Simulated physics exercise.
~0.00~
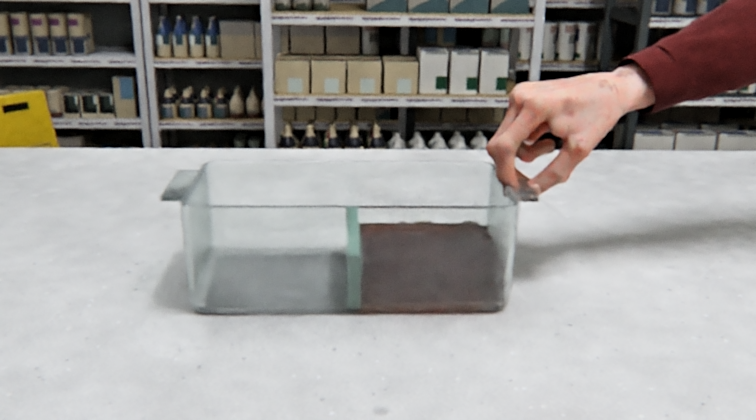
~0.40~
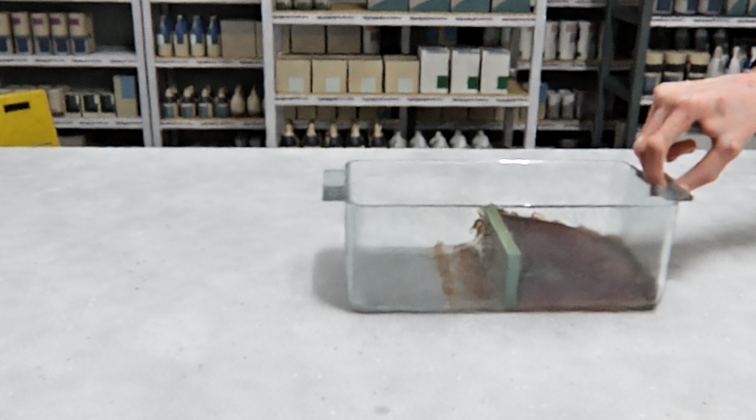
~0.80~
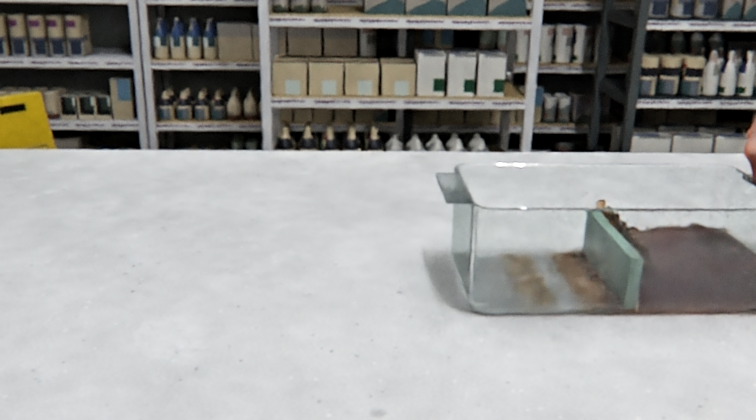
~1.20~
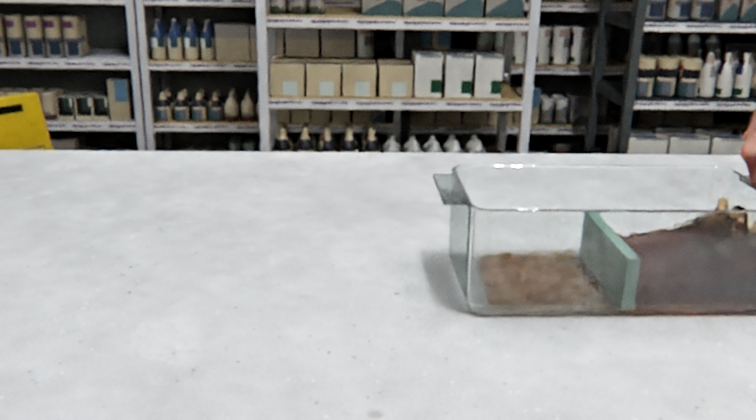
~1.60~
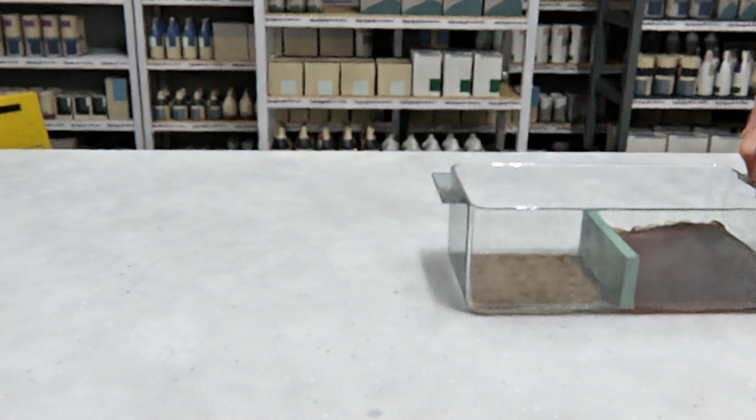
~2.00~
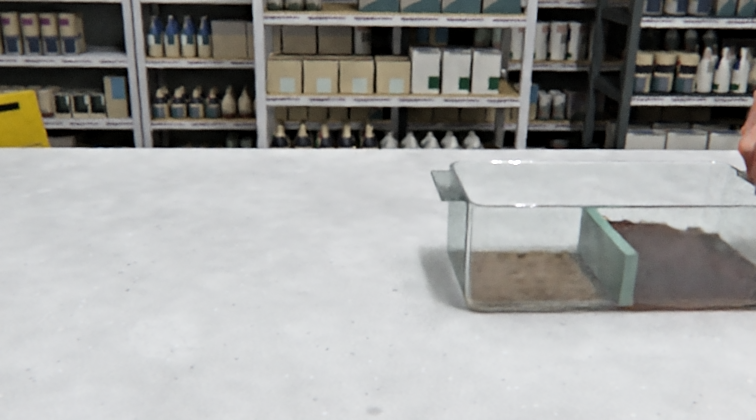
In this clip, a hand pulls a clear, divided food box to the right across a worktop, and the dark tea on its right side surges over the divider. The box stops with most of the tea still on the right and a shallow brownish layer settled on the left.
